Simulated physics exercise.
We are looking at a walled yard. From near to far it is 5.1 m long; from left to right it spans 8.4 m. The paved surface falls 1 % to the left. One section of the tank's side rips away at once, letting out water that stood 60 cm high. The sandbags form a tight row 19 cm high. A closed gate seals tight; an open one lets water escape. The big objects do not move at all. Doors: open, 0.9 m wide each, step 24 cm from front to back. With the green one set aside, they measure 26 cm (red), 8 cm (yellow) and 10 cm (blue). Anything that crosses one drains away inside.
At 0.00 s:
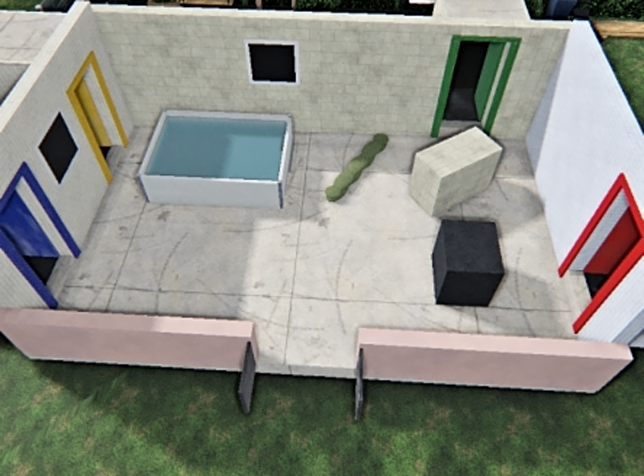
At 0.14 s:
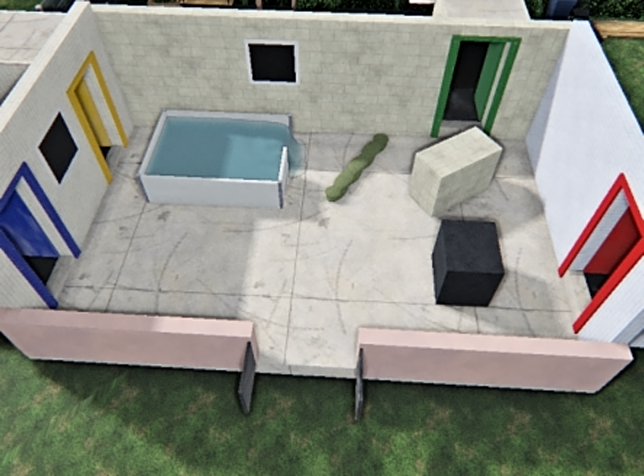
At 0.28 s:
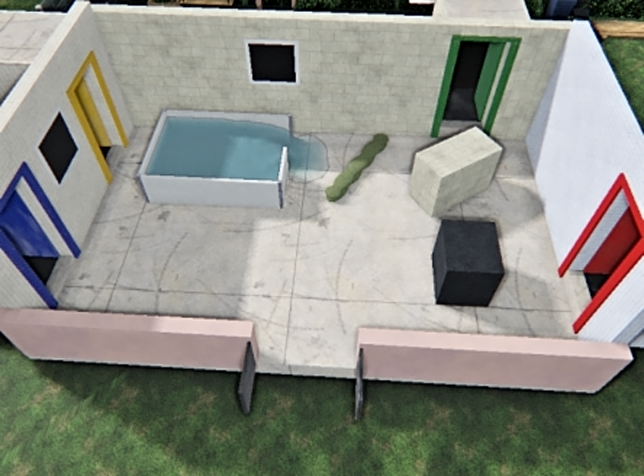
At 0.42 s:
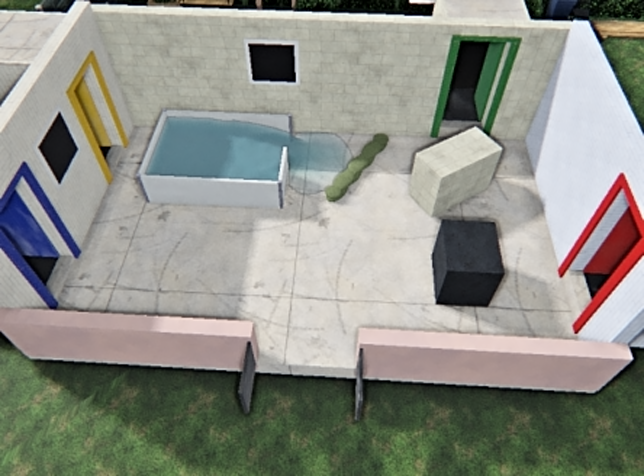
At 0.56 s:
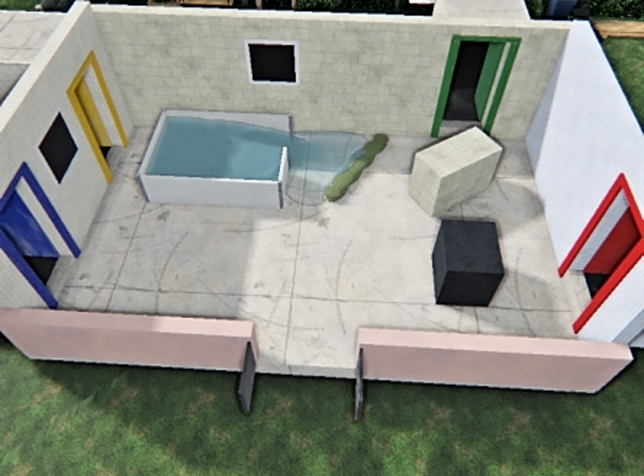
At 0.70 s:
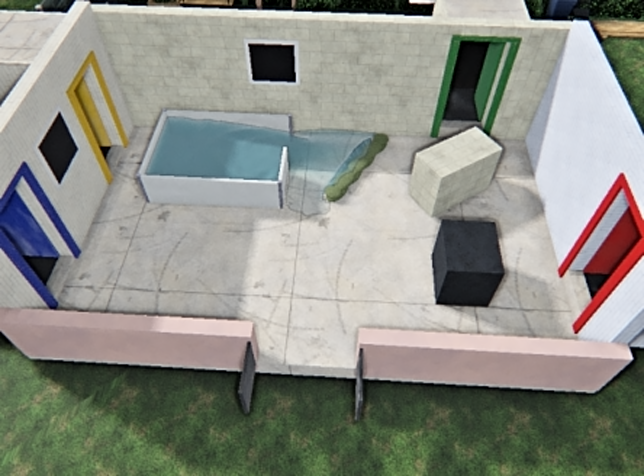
Water pours from the right side of a white tank and spreads to a green hedge.
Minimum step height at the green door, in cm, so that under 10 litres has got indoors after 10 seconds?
Approx. 9.5 cm.
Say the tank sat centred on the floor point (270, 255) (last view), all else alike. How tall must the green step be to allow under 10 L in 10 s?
A height near 14.0 cm.
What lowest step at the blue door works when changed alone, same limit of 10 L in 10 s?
At blue, about 7.0 cm.
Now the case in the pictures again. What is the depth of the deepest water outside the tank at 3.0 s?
Around 35 centimetres.
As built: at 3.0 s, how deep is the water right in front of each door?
Lab note, depth in cm: Green 4; blue 0; yellow 0; red 0.
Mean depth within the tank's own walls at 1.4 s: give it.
About 47 cm.
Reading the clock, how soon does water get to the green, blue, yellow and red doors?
So green sees it at 1.4 s, blue at 6.5 s, yellow at 4.5 s and red at 4.5 s.
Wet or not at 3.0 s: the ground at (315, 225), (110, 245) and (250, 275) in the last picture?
Listed order - soaked through, unwetted, soaked through.
After 1.4 s water covers 15 % of the floor, deepest (48 cm) near (357, 147); 2 cm at the green door, 0 litres in over its 25 cm step.
After 3.0 s water covers 35 % of the floor, deepest (35 cm) near (348, 170); 4 cm at the green door, 0 litres in over its 25 cm step.
After 10.0 s water covers 90 % of the floor, deepest (14 cm) near (135, 127); 4 cm at the green door, 0 litres in over its 25 cm step.
At the green door as built, the water arrived by 1.4 s and peaked near 13 cm at 4.2 s.
With a step of 8 cm, 16 litres would have come in within the 10 s; with 11 cm, 7 litres. So under 10 litres takes about 9.5 cm.
